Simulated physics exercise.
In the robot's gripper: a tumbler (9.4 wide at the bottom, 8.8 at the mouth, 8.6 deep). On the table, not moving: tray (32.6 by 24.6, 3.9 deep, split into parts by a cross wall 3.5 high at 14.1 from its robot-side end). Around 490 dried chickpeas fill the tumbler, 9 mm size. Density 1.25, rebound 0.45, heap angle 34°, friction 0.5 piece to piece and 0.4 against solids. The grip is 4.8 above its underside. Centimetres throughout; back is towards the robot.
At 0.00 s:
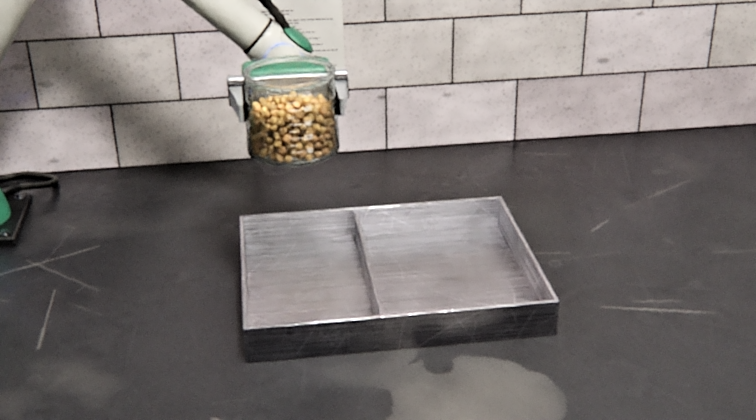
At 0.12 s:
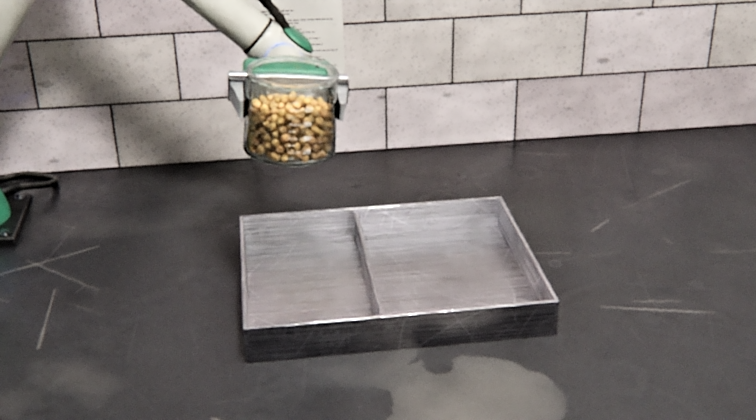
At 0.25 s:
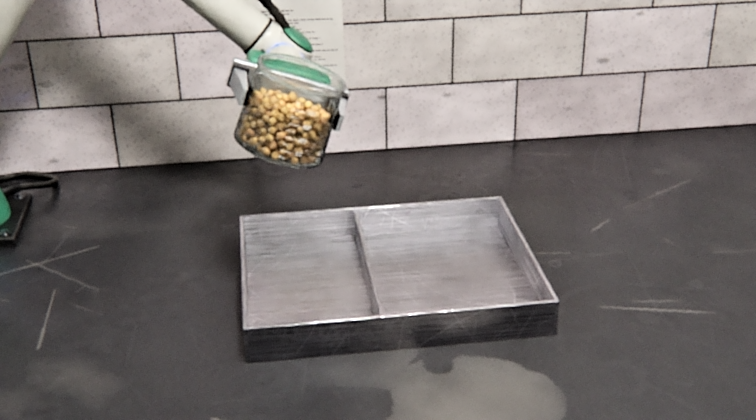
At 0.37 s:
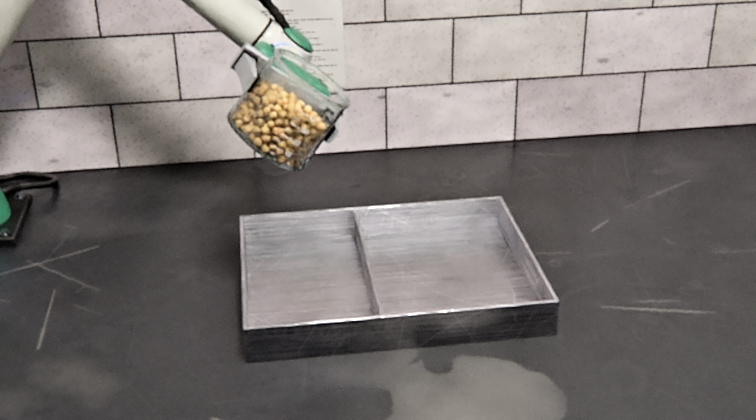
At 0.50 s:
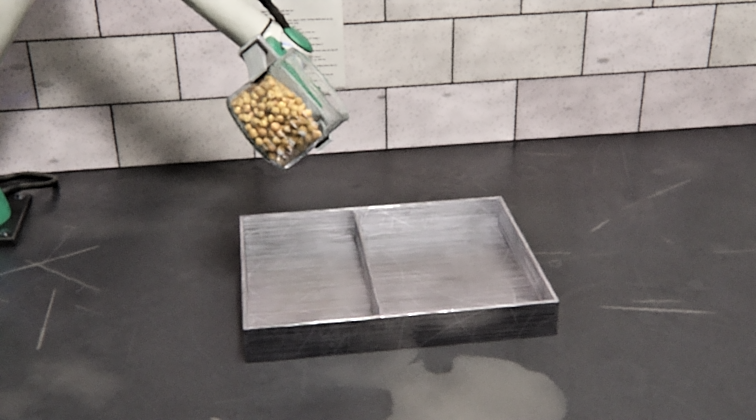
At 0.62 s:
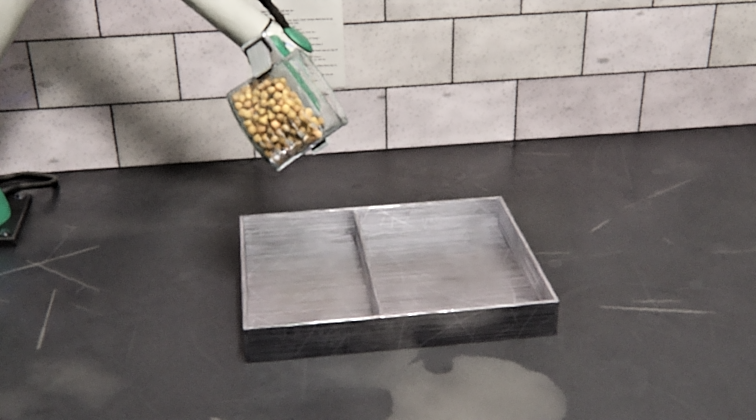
Robot arm holding a clear container of dried chickpeas above a divided metal tray, steadily tilting it over to the right.
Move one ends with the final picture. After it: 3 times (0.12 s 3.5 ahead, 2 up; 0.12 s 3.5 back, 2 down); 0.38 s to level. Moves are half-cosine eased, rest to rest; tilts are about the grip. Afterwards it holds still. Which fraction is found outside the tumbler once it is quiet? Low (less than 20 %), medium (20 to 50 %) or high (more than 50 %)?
A medium share, 20 to 50 %, ends outside the tumbler.
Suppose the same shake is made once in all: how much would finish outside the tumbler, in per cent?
It would be near 15 per cent.
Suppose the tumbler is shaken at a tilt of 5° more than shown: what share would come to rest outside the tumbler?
Then about 45 per cent.
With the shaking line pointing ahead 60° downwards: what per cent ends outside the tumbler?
About 0 per cent.
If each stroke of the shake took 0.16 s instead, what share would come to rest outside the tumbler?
In that case some 10 per cent.
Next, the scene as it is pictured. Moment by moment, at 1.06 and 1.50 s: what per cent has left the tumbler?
About 20, 40.
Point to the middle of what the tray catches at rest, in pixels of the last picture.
At about (418, 277).
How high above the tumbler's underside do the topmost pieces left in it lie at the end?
Roughly 7.0 cm.
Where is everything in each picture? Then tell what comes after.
Tumbler middle at (292, 111), level; upper third of the load around (292, 110), from x 255 to 330, top at y 90; 487 in the tumbler, in the first picture.
Tumbler middle at (291, 111), tilted 6° forward; upper third of the load around (288, 110), from x 250 to 330, top at y 90, in the second picture.
Tumbler middle at (290, 111), tilted 20° forward; upper third of the load around (280, 109), from x 240 to 330, top at y 90, in the third picture.
Tumbler middle at (289, 110), tilted 38° forward; upper third of the load around (271, 105), from x 235 to 325, top at y 85, in the fourth picture.
Tumbler middle at (288, 110), tilted 52° forward; upper third of the load around (269, 100), from x 235 to 320, top at y 80, in the fifth picture.
Tumbler middle at (287, 109), tilted 58° forward; upper third of the load around (267, 99), from x 235 to 320, top at y 80; 487 in the tumbler, in the sixth picture.
By 1.06 s, tilted 58° forward, highest piece 25 above the table; 390 in the tumbler, 62 in the far-side part, 6 in the robot-side part, 29 in flight or on a rim.
By 1.50 s, tilted 36° forward, highest piece 25 above the table; 304 in the tumbler, 146 in the far-side part, 33 in the robot-side part, 4 in flight or on a rim.
By 1.92 s, level, highest piece 25 above the table; 304 in the tumbler, 150 in the far-side part, 33 in the robot-side part.
By 2.97 s, level, highest piece 25 above the table; 304 in the tumbler, 150 in the far-side part, 33 in the robot-side part.
Final count, 304 in the tumbler, 150 in the far-side part, 33 in the robot-side part. That is 38 % outside the tumbler.
